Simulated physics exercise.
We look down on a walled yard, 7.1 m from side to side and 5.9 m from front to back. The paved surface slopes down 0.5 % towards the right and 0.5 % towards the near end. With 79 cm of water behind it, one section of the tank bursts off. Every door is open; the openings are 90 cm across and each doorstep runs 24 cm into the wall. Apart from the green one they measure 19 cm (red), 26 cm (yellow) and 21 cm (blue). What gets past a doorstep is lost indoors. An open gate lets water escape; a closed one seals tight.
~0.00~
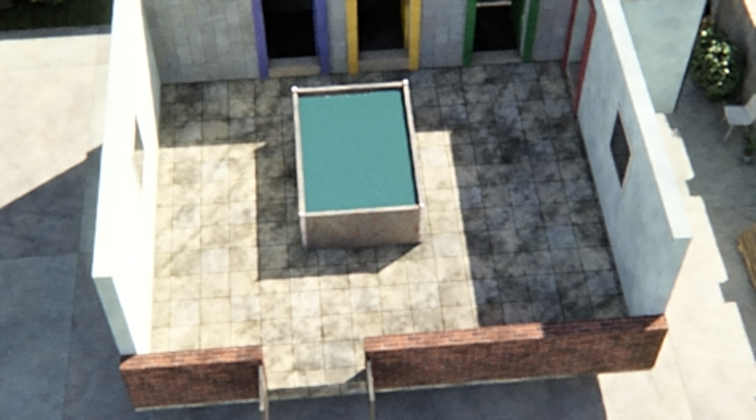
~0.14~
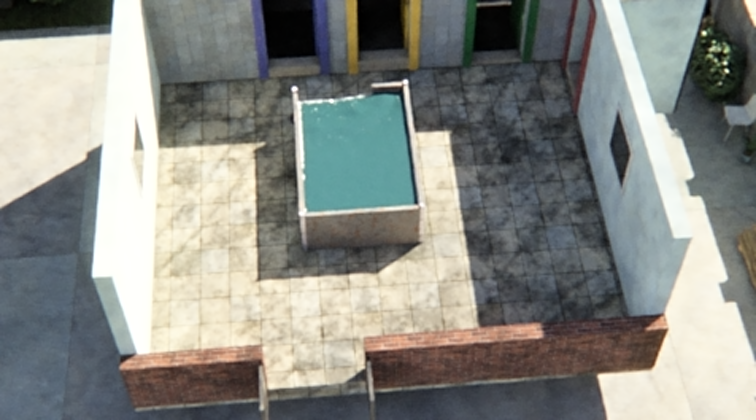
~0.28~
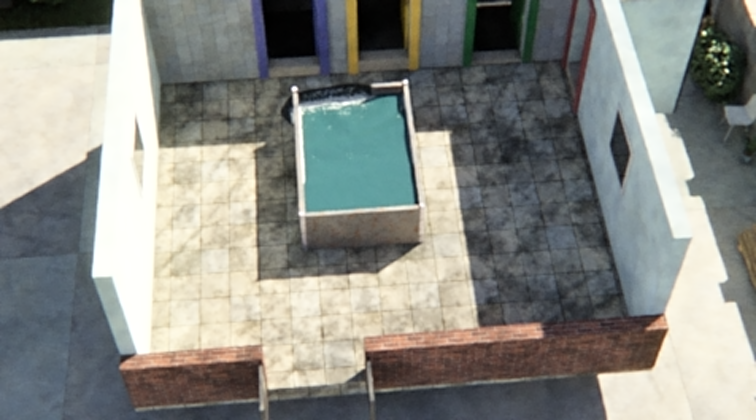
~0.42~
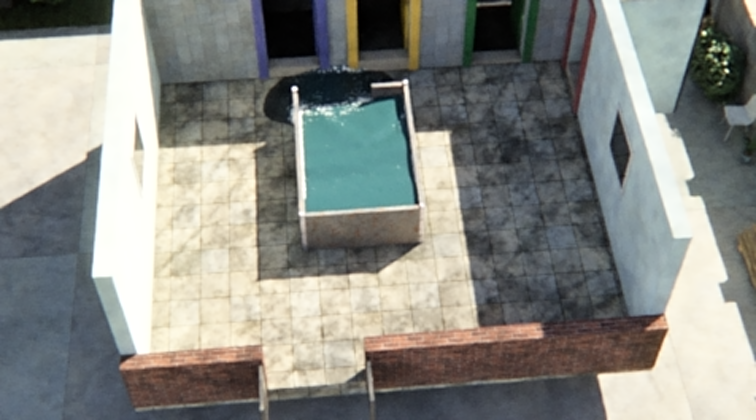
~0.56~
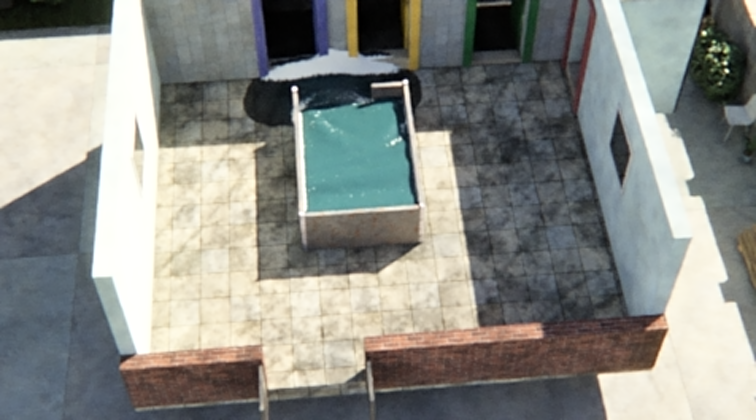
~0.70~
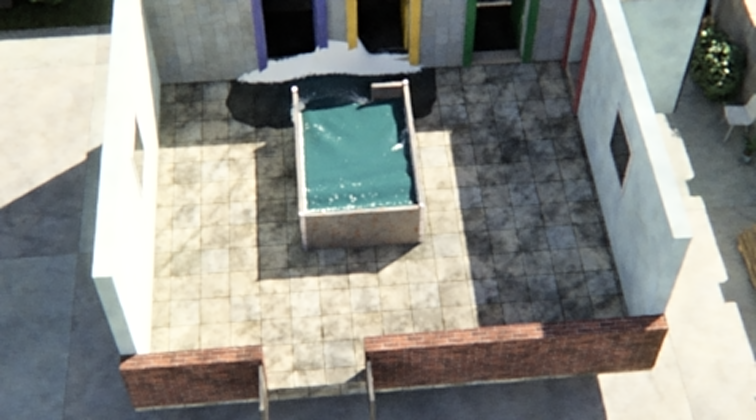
A walled yard held a raised tank of still green water until part of its far side broke away, and water poured out, spreading across the paving behind it and foaming against the back wall.
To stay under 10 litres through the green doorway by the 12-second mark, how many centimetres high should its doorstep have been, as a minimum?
About 4.5 cm.
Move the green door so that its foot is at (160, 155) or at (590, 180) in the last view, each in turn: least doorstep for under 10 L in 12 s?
Roughly 15 and 8.5 cm.
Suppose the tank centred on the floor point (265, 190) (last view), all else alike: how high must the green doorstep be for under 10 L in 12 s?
Then roughly 6.5 cm.
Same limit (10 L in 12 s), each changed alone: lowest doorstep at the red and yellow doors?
Roughly 21 cm at red and 36 cm at yellow.
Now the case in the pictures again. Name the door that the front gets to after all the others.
Last comes the red one.
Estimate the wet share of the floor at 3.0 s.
Near 45 per cent is wet.
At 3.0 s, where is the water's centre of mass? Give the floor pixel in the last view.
Near (345, 146).
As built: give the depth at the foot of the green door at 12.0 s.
Some 3.0 cm.
After 1.4 s water covers 15 % of the floor, deepest (54 cm) near (337, 78); 5 cm at the green door, 0 litres in over its 8 cm doorstep.
After 3.0 s water covers 45 % of the floor, deepest (34 cm) near (161, 89); 5 cm at the green door, 0 litres in over its 8 cm doorstep.
After 12.0 s water covers 95 % of the floor, deepest (13 cm) near (600, 219); 3 cm at the green door, 1 litre in over its 8 cm doorstep.
At the green door as built, the water arrived by 1.2 s and peaked near 6 cm at 2.2 s.
With a doorstep of 4 cm, 15 litres would have come in within the 12 s; with 5.5 cm, 6 litres. So under 10 litres takes about 4.5 cm.
